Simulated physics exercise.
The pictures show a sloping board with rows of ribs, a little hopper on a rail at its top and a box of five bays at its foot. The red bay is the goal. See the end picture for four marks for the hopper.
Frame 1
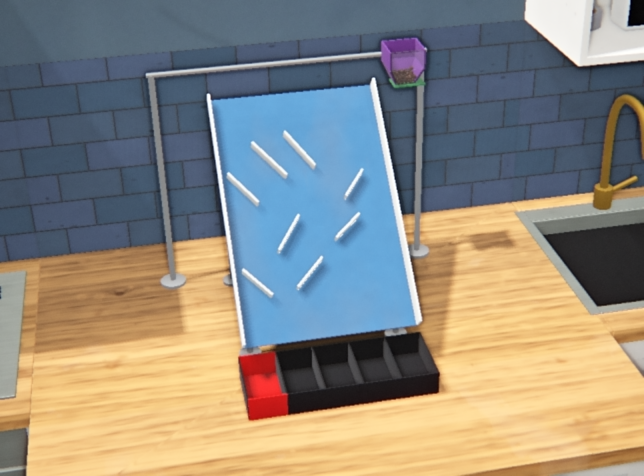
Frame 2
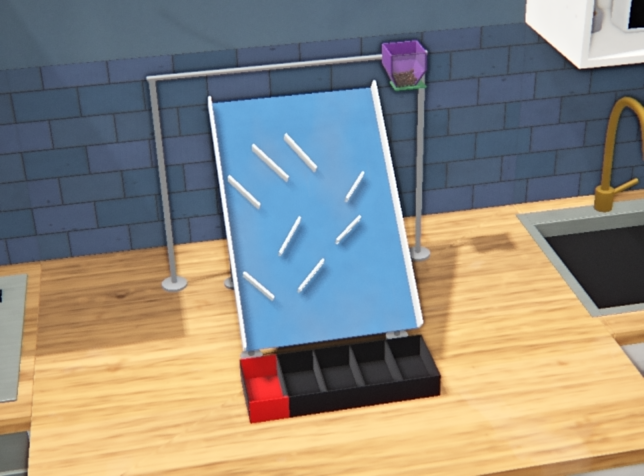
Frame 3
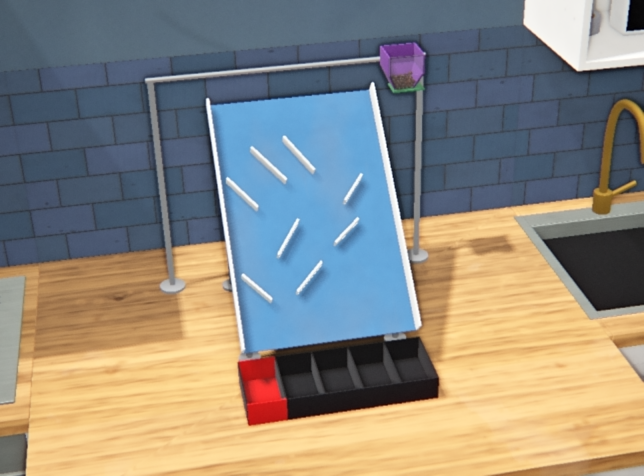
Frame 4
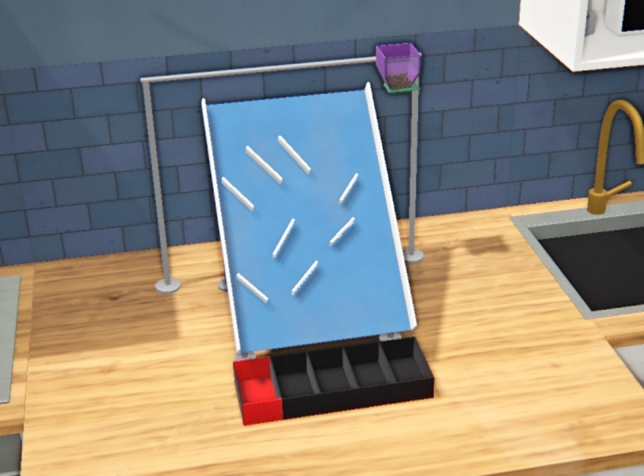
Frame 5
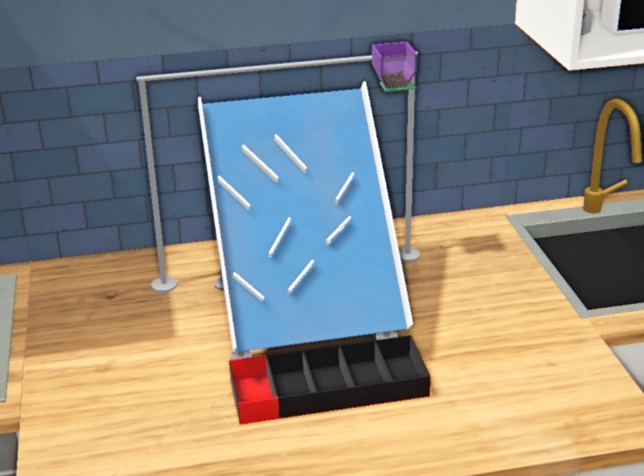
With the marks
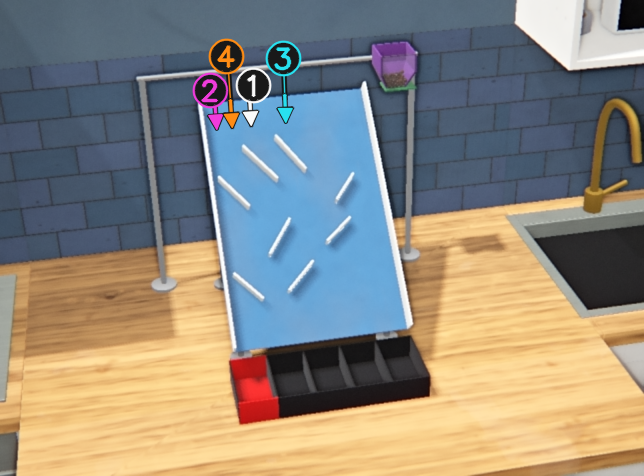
A blue sloping board with white ribs stands still beneath a small purple hopper.
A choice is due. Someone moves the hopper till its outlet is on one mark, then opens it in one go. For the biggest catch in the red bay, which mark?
I would pick mark 3.
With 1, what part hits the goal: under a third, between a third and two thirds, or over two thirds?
Under a third.
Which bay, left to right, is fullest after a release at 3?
The first.
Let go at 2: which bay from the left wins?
The second from the left.
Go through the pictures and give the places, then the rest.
The first picture shows hopper near (403, 78), chocolate balls, door shut.
The second picture shows ribs (253, 145) to (288, 177), (285, 134) to (316, 167), (229, 176) to (260, 205).
The third picture shows ribs (345, 200) to (362, 174), (278, 255) to (298, 219), (336, 242) to (359, 218).
The fourth picture shows ribs (238, 274) to (267, 299), (293, 291) to (317, 261).
The fifth picture shows red bay near (259, 409), number 1 of 5 from the left.
On the marked copy, mark 1 meets the board at (251, 120); mark 2 meets the board at (216, 124); mark 3 meets the board at (285, 117); mark 4 meets the board at (231, 122).
With 1, a small share in the red bay, close to two thirds in other bays, close to a quarter outside the box.
With 2, a small share in the red bay, the bulk in other bays, a small share outside the box.
With 3, close to a third in the red bay, close to half in other bays, a small share outside the box.
With 4, a small share in the red bay, the bulk in other bays, a small share outside the box.
